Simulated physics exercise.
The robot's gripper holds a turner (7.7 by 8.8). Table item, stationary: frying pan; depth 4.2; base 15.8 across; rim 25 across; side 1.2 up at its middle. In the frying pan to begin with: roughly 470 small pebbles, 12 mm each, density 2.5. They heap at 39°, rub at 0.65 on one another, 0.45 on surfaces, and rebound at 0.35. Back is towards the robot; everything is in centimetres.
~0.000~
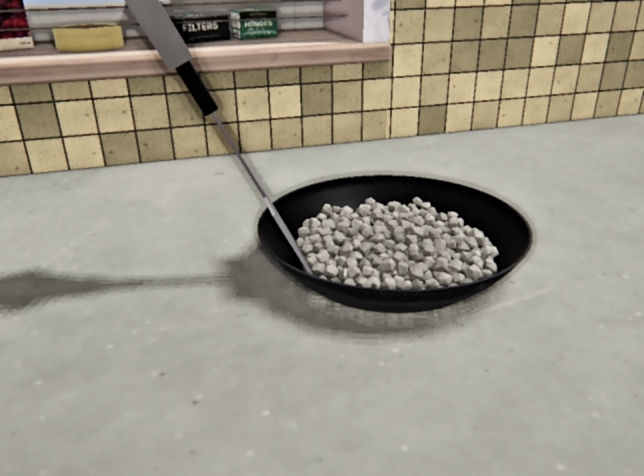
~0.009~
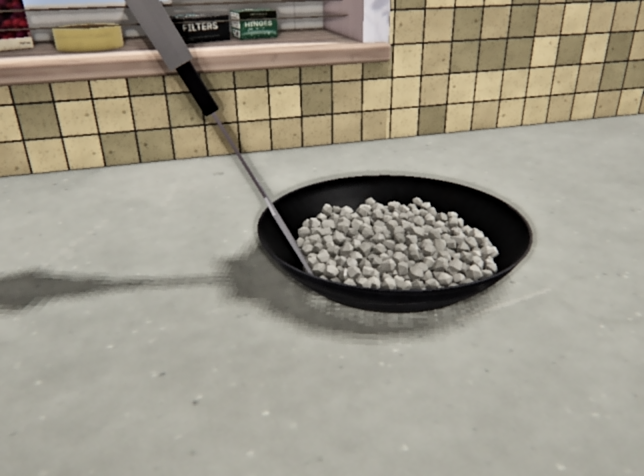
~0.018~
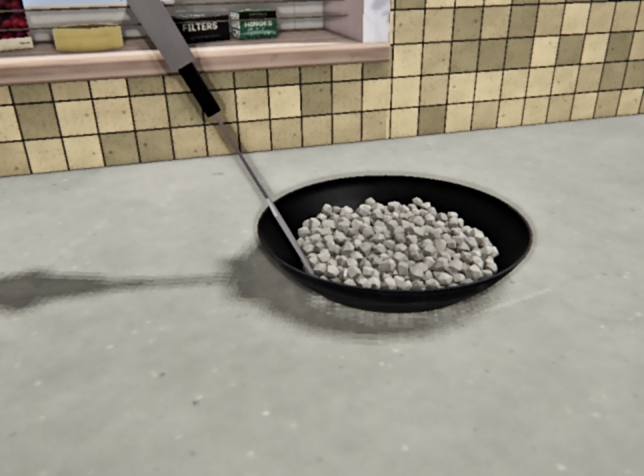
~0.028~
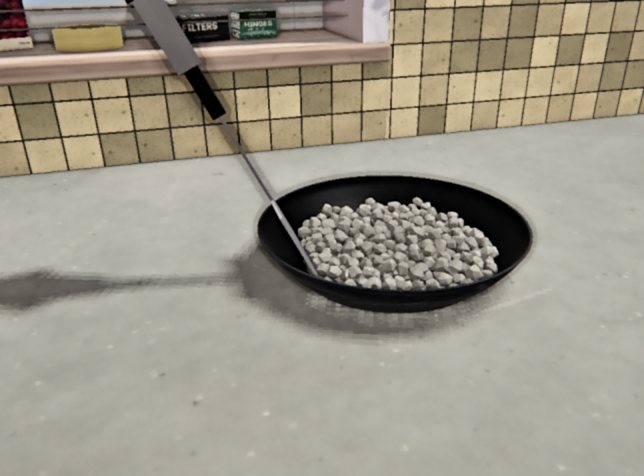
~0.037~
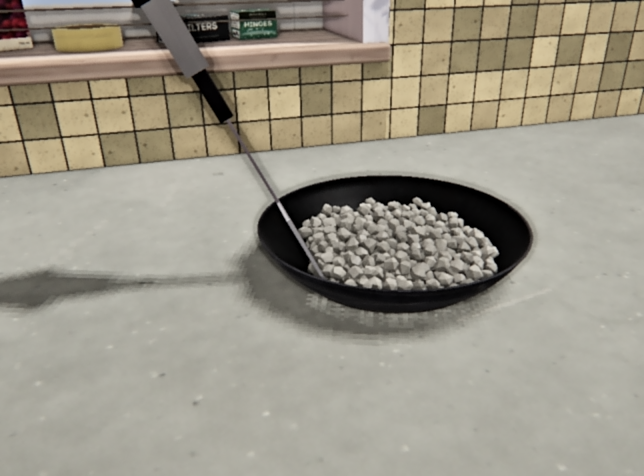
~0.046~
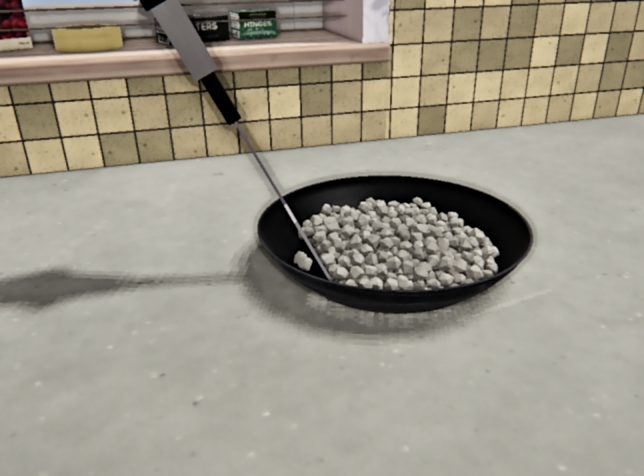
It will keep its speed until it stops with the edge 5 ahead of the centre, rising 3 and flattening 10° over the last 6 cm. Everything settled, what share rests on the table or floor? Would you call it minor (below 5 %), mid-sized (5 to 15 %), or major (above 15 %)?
I would call it mid-sized.
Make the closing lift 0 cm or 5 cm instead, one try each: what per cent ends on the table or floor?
Try one gives about 10 in a hundred, try two about 10 in a hundred.
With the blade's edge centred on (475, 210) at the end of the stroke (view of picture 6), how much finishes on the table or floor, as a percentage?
Something close to 40 in a hundred.
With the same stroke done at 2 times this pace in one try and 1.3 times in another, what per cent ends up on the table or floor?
The two tries give roughly 30 and 15 in a hundred.
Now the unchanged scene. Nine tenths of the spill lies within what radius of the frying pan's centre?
Distance from centre: Approx. 20 cm.
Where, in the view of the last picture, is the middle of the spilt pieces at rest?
(526, 239), roughly.
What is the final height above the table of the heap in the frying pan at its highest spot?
Close to 6.5 centimetres high.
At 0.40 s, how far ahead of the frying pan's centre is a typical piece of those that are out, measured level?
I'd put it at some 14 centimetres.
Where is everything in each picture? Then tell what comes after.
In the first frame, turner top edge at (264, 195), sloping 64°; upper third of the load around (392, 239), from x 300 to 490, top at y 200; 474 in the frying pan.
In the second frame, turner top edge at (264, 195), sloping 64°; upper third of the load around (392, 239), from x 300 to 490, top at y 200.
In the third frame, turner top edge at (266, 196), sloping 64°; upper third of the load around (392, 239), from x 300 to 490, top at y 200.
In the fourth frame, turner top edge at (270, 198), sloping 64°; upper third of the load around (391, 239), from x 305 to 490, top at y 200.
In the fifth frame, turner top edge at (277, 201), sloping 64°; upper third of the load around (390, 237), from x 305 to 490, top at y 200.
In the sixth frame, turner top edge at (284, 202), sloping 64°; upper third of the load around (393, 236), from x 300 to 490, top at y 200; 474 in the frying pan.
After 0.11 s, sloping 64°, highest piece 19 above the table; 472 in the frying pan, 2 on the blade or in flight.
After 0.17 s, sloping 60°, highest piece 31 above the table; 471 in the frying pan, 3 on the blade or in flight.
After 0.40 s, sloping 54°, highest piece 43 above the table; 430 in the frying pan, 39 on the table or floor, 5 on the blade or in flight.
After 1.45 s, sloping 54°, highest piece 6 above the table; 425 in the frying pan, 49 on the table or floor.
At rest, 425 in the frying pan, 49 on the table or floor. That is 10 % on the table or floor.
